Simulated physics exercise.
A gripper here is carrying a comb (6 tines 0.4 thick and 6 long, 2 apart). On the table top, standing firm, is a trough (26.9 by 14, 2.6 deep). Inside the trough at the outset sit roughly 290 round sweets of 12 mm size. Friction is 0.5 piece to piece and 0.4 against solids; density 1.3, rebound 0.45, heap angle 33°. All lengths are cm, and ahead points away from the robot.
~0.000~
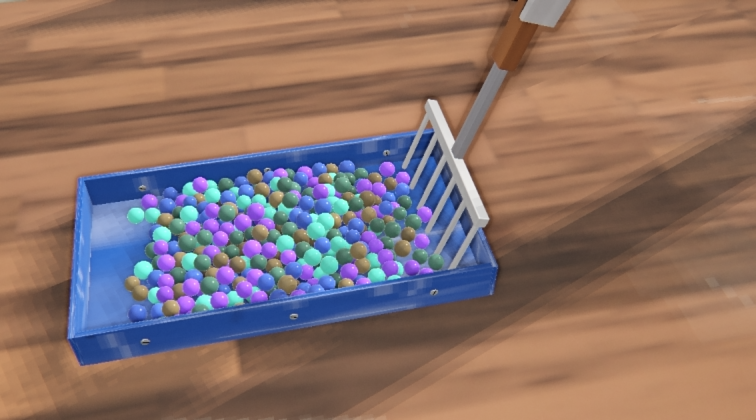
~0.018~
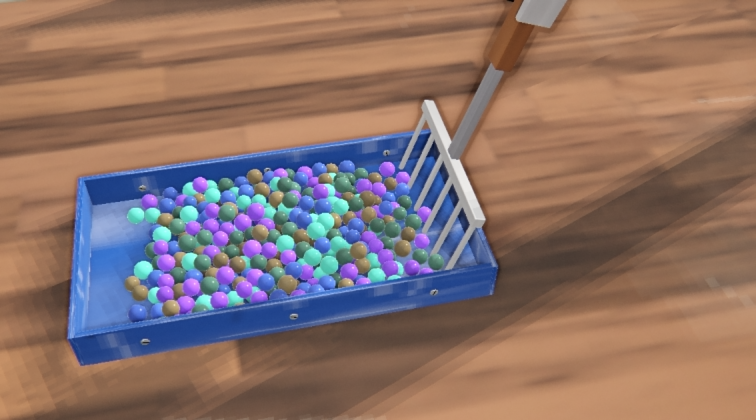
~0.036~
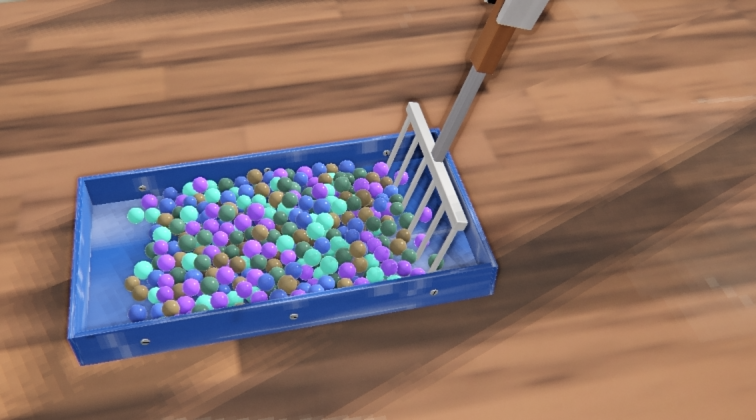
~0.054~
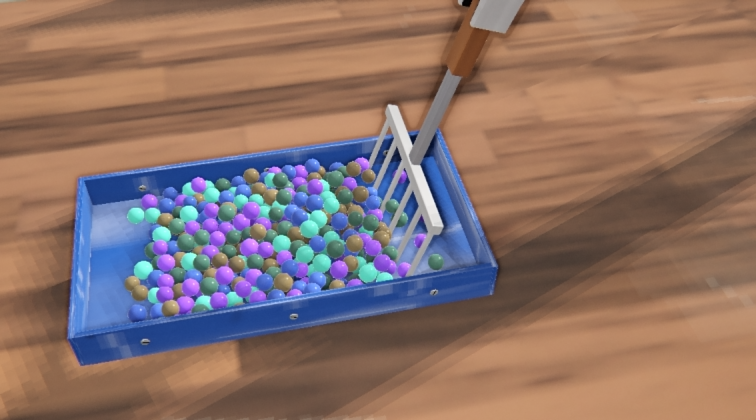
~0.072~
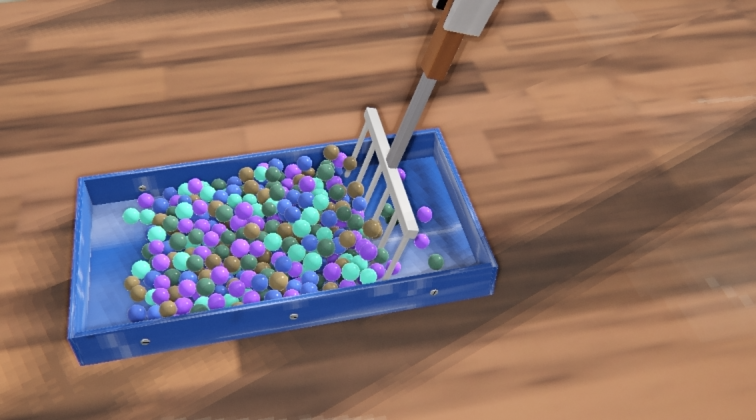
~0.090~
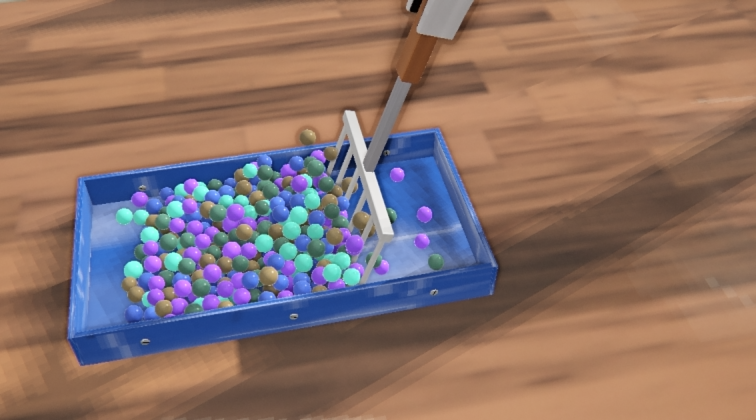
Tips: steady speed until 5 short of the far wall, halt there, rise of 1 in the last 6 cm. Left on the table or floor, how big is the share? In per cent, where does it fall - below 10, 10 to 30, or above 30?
It falls above 30 per cent.
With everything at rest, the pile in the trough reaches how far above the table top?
Top height: Around 4.0 cm.
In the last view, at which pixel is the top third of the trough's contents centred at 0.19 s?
It is centred roughly at (197, 228).
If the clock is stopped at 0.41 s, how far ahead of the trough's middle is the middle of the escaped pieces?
Around 20 cm.
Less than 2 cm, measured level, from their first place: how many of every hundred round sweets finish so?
Around 0 in a hundred, roughly.
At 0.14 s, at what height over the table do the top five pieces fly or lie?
7 cm.
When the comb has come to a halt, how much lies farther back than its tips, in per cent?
Around 20 per cent ends up behind the tips.
After 0.14 s, sloping 71°, highest piece 12 above the table; 289 in the trough, 2 in flight or on the tool.
After 0.19 s, sloping 71°, highest piece 13 above the table; 289 in the trough, 1 on the table or floor, 1 in flight or on the tool.
After 0.41 s, sloping 71°, highest piece 6 above the table; 182 in the trough, 104 on the table or floor, 5 in flight or on the tool.
After 1.11 s, sloping 71°, highest piece 4 above the table; 180 in the trough, 111 on the table or floor.
In the end, 180 in the trough, 111 on the table or floor. That is 38 % on the table or floor.
